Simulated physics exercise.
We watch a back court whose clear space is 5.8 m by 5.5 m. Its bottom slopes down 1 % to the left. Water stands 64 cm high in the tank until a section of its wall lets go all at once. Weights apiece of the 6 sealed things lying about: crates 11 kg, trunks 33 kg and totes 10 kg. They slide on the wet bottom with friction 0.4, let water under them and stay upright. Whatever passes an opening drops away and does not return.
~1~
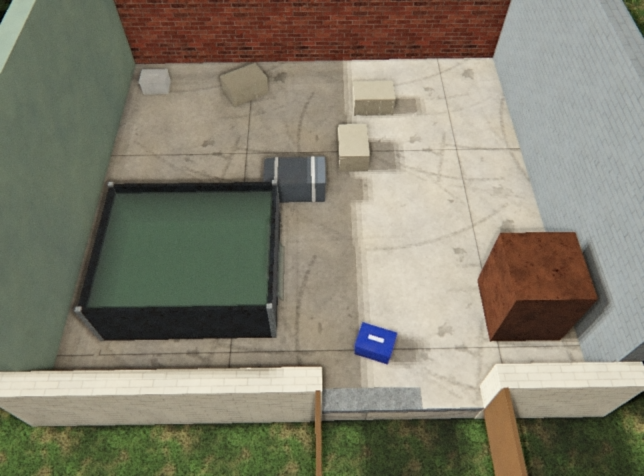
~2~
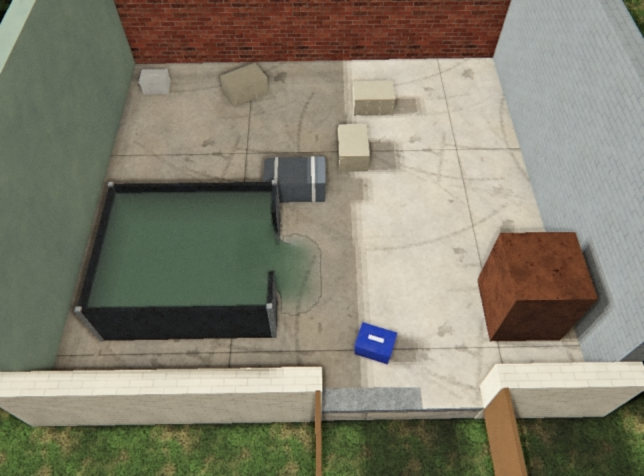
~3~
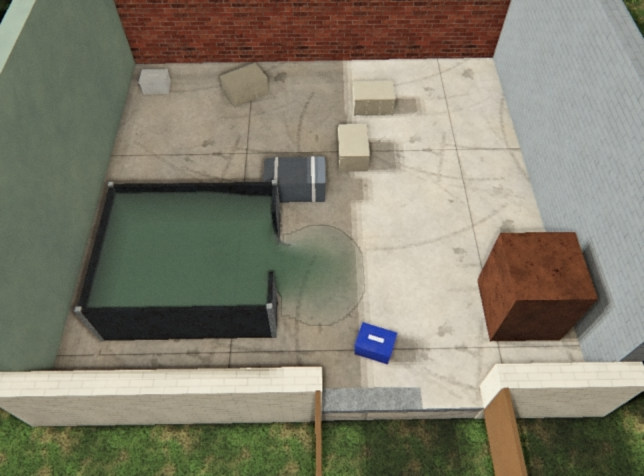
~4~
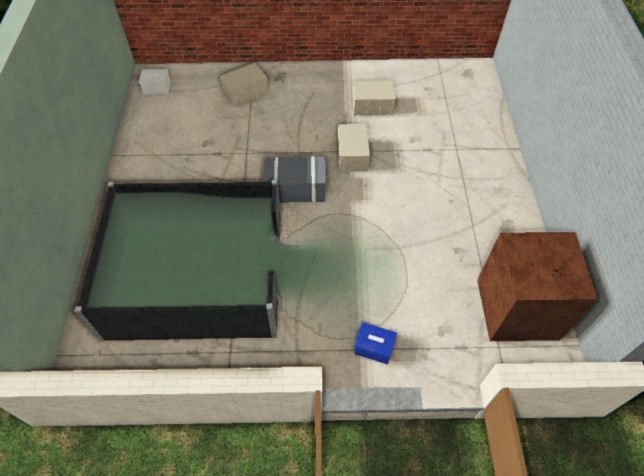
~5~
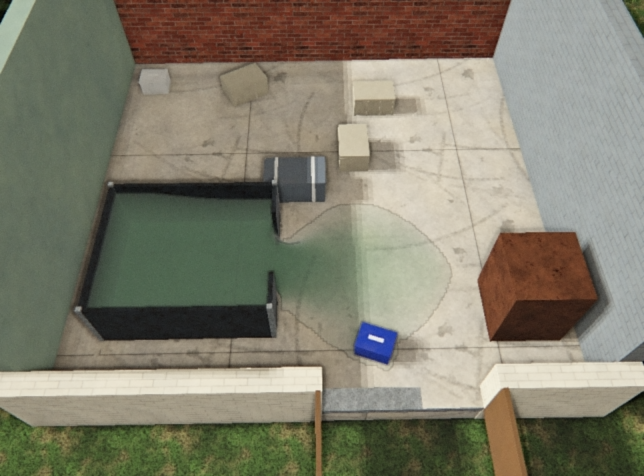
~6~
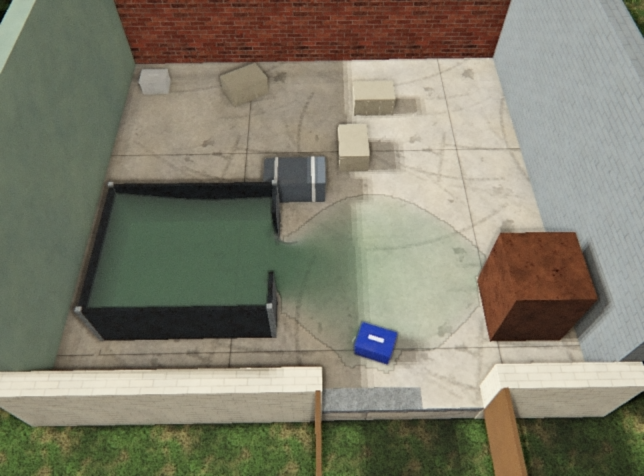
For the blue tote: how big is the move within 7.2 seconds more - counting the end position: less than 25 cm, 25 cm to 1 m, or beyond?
The blue tote travels far.
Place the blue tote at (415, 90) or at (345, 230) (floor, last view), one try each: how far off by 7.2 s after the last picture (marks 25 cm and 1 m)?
In that order: It gets carried off; it gets carried off.
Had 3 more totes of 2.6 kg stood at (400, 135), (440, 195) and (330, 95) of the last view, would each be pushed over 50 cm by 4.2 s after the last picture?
In that order: Less, more, less.
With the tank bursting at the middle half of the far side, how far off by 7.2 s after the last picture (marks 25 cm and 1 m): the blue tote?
In that case the blue tote holds its place.
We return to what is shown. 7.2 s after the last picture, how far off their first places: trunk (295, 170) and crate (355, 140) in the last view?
In that order: 0 cm, 0 cm.
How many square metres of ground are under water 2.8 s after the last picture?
Some 17 m2.
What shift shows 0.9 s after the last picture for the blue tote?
Roughly 60 cm by then.
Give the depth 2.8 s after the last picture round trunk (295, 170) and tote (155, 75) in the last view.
Roughly 1 and 0 cm.
Then, 0.9 s after the last picture the blue tote is near (419, 385), 0.7 m from its start, aground; 0 of 6 are out; 0 afloat.
Then, 2.8 s after the last picture the blue tote has gone out; 1 of 6 are out; 0 afloat.
Then, 4.8 s after the last picture the blue tote has gone out; 1 of 6 are out; 0 afloat.
Then, 7.2 s after the last picture the blue tote has gone out; 1 of 6 are out; 0 afloat.
